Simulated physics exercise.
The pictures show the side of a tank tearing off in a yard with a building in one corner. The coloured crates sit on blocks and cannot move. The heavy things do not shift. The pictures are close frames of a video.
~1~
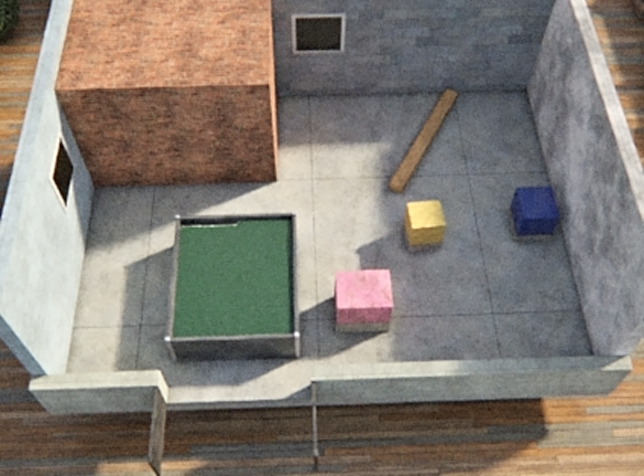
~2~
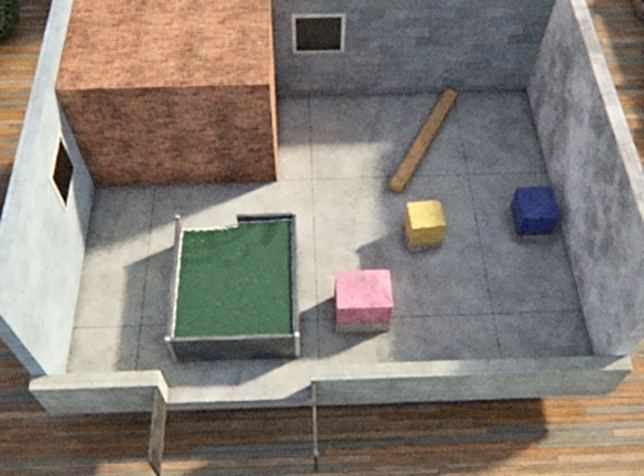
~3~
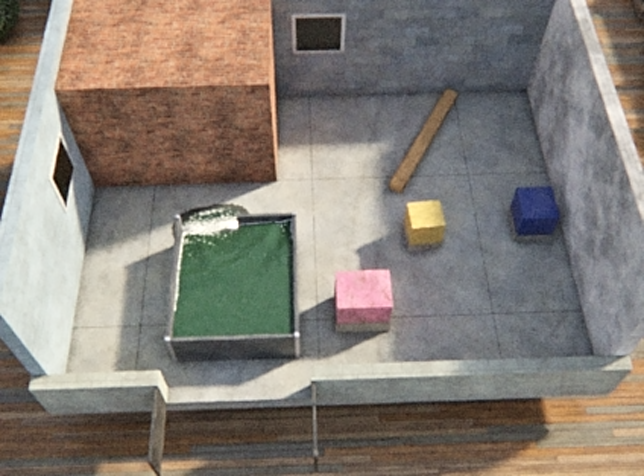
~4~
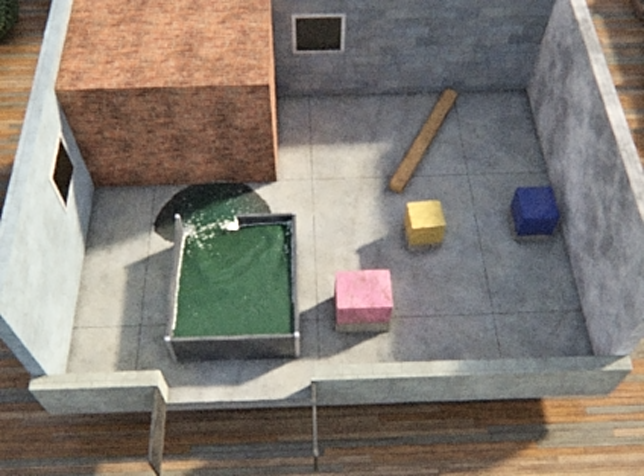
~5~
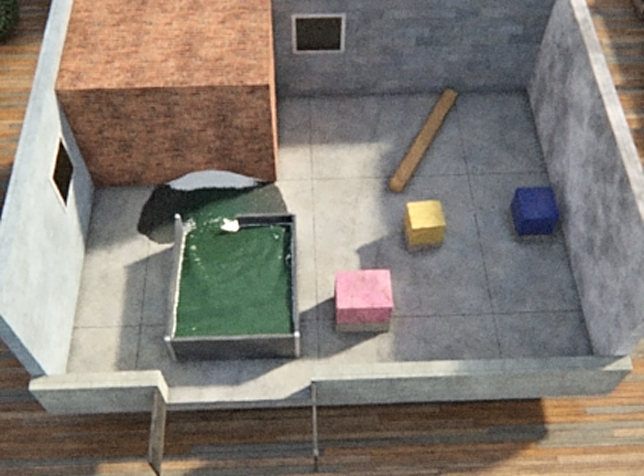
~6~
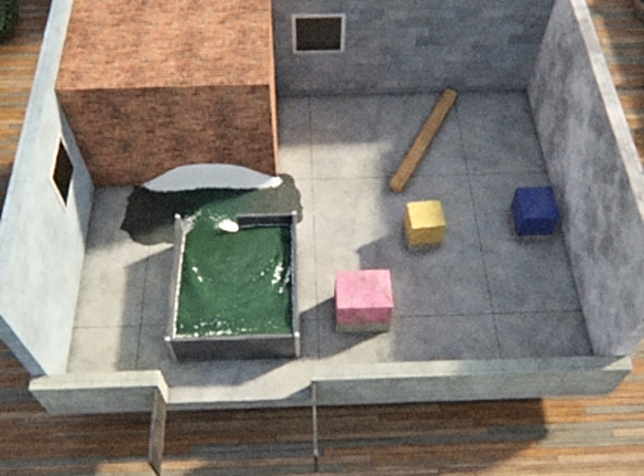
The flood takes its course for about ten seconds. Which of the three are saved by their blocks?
One by one: The yellow crate escapes dry; the blue crate escapes dry; the pink crate escapes dry.
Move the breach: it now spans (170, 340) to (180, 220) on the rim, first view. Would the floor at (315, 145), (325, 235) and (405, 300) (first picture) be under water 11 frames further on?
In that order: Free of water, no water, no water.
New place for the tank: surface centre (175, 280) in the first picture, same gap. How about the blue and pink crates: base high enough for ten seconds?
My reading: The blue one is safe; the pink one is safe.
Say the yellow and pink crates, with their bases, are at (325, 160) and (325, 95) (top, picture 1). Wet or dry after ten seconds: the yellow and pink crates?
One by one: Yellow gets wet, pink escapes it.
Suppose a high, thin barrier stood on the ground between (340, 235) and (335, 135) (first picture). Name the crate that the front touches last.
Last comes the blue one.
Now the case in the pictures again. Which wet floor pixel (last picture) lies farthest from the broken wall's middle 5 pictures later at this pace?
Close to (358, 163).
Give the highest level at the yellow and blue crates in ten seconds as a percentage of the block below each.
Near 80 and 70 in a hundred.
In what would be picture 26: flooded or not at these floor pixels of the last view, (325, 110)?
There: Not flooded.
A moment on, water covers 10 % of the floor; the yellow crate not reached, the blue crate not reached, the pink crate not reached.
Next, water covers 30 % of the floor; the yellow crate water round its plinth, the blue crate not reached, the pink crate not reached.
Then, water covers 50 % of the floor; the yellow crate water round its plinth, the blue crate water round its plinth, the pink crate water round its plinth.
Later, water covers 85 % of the floor; the yellow crate water round its plinth, the blue crate water round its plinth, the pink crate water round its plinth.
In the end, water covers 95 % of the floor; the yellow crate stayed above the water, the blue crate stayed above the water, the pink crate stayed above the water.
